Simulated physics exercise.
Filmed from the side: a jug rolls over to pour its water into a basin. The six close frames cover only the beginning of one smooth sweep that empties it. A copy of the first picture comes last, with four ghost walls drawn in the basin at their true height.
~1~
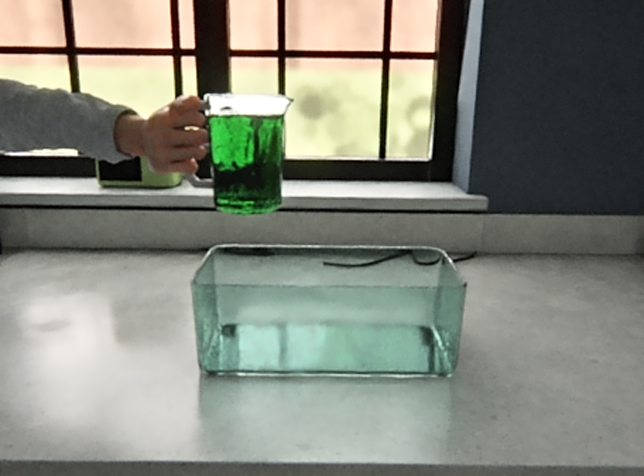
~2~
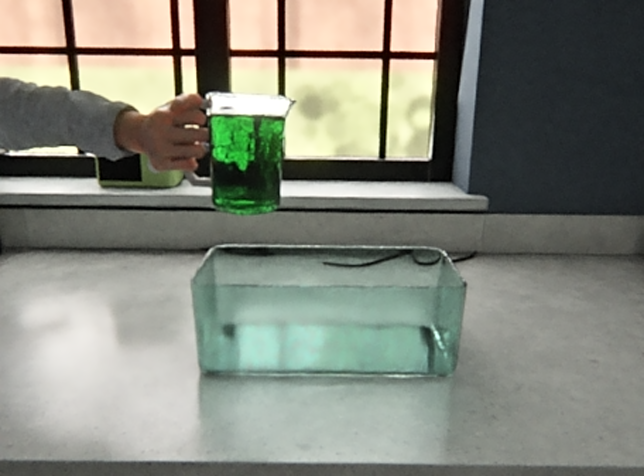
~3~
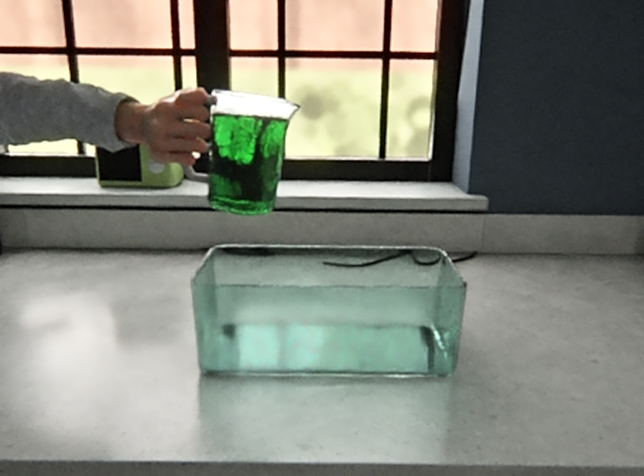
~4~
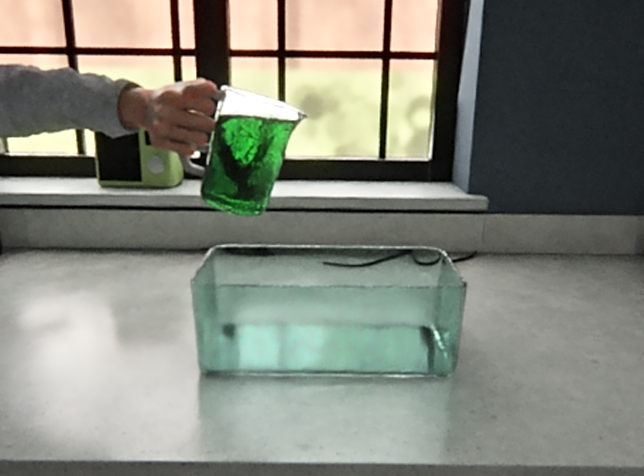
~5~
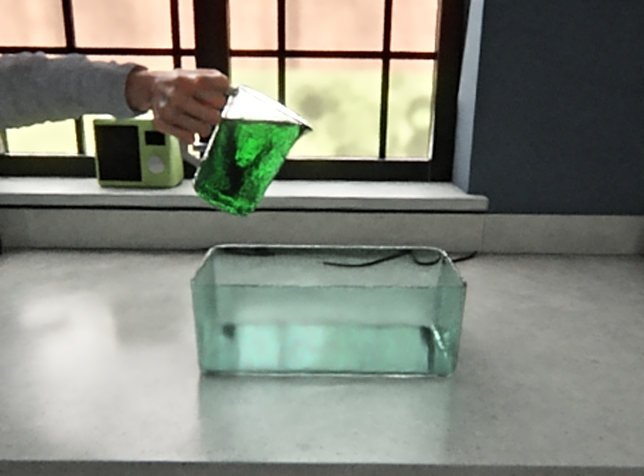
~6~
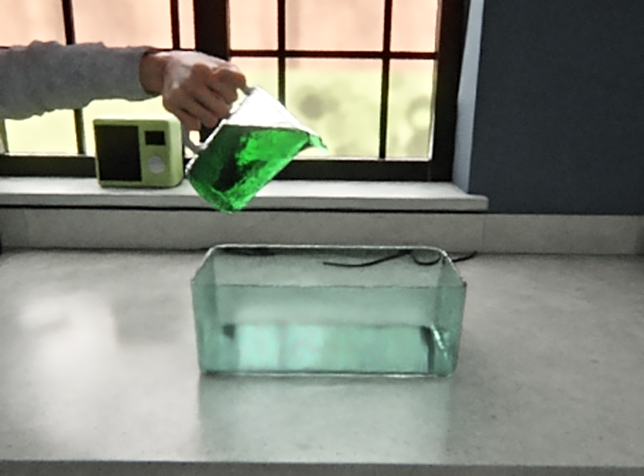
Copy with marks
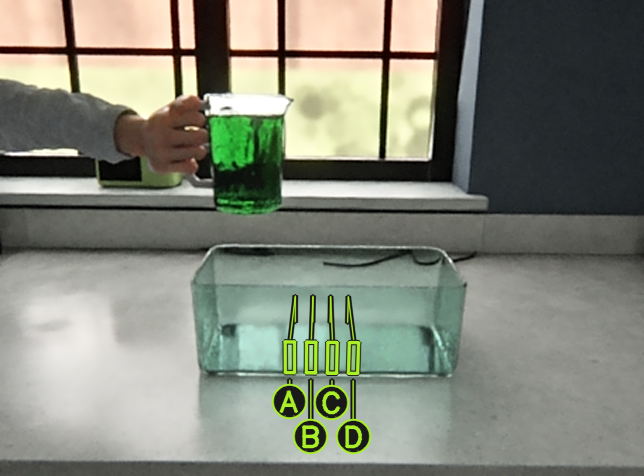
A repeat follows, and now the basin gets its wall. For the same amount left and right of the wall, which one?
Take D.
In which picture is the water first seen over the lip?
In picture 6.
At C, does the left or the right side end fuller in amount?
More ends on the right.
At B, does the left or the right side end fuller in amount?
More ends on the right.
In lime, A at (289, 379); B at (310, 380); C at (331, 380); D at (353, 380).
Choosing A, about 6 % ends left of the wall and 92 % right of it.
Choosing B, about 5 % ends left of the wall and 94 % right of it.
Choosing C, about 14 % ends left of the wall and 85 % right of it.
Choosing D, about 47 % ends left of the wall and 52 % right of it.
